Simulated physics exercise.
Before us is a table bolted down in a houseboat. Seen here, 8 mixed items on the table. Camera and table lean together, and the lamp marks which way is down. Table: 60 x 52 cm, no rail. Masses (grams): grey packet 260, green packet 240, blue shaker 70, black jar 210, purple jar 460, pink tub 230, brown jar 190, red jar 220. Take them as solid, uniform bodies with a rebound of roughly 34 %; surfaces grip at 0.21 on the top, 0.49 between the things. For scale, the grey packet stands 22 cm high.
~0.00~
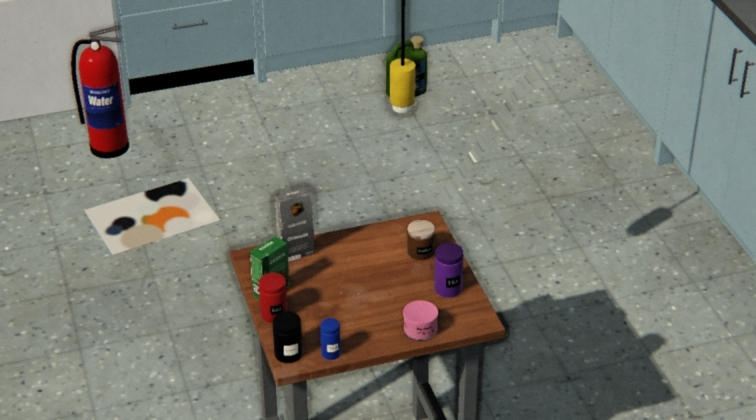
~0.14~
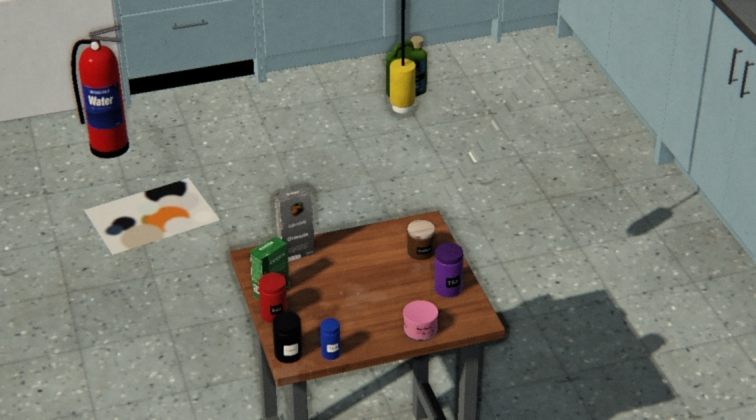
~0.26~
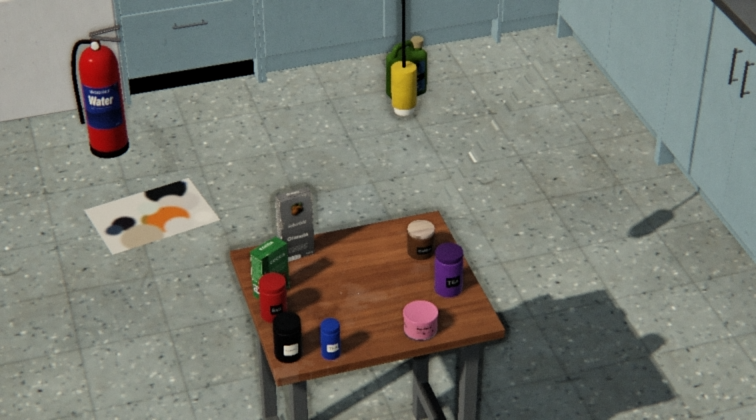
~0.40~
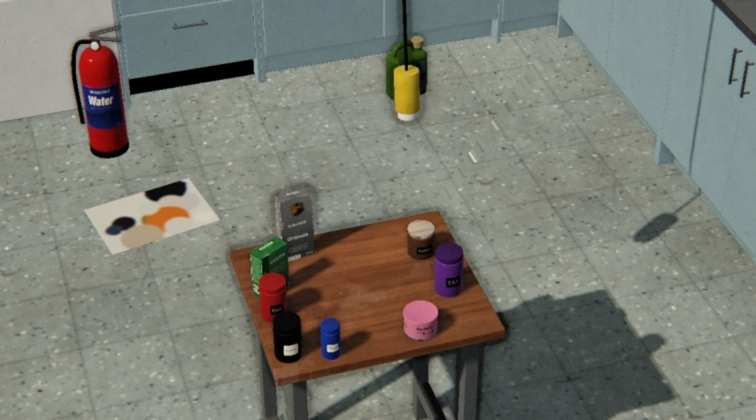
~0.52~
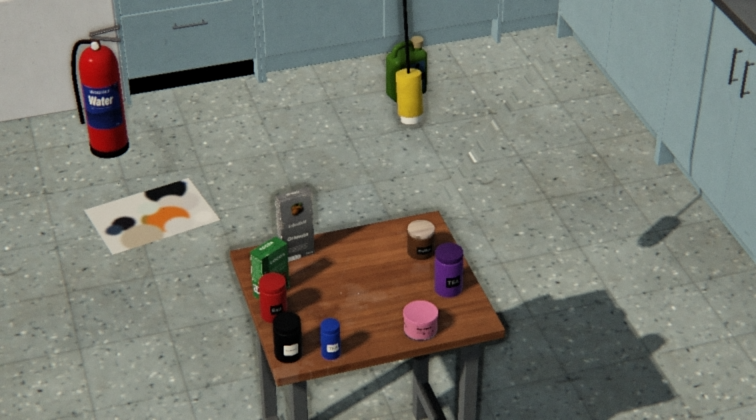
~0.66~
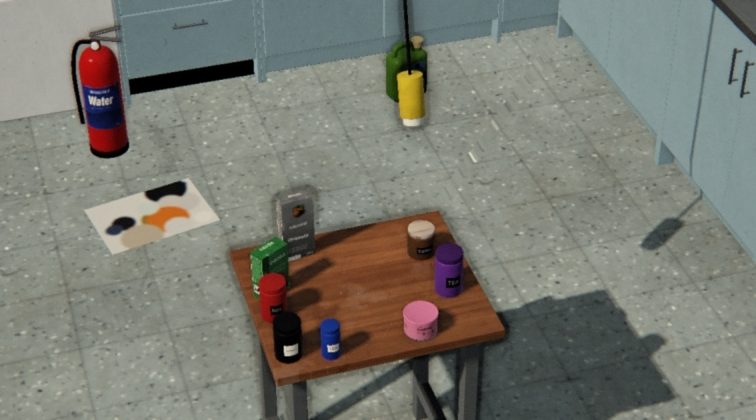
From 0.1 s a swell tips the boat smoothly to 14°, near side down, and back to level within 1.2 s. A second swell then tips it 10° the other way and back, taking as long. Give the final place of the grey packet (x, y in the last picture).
Look near (327, 298).
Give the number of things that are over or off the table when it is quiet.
1 of them.
After 0.96 s, heel 8°, near side down; grey packet tipped 68° from how it sat near (312, 264); green packet slid 2 cm; blue shaker slid 2 cm.
After 1.16 s, heel 2°, near side down; grey packet on its side near (325, 294); green packet slid 2 cm; blue shaker slid 2 cm.
At rest (3.0 s), tipped over on the table, grey packet; the other 7 in place, give or take 5 cm. Seen from the same camera at the end, grey packet near (327, 298).
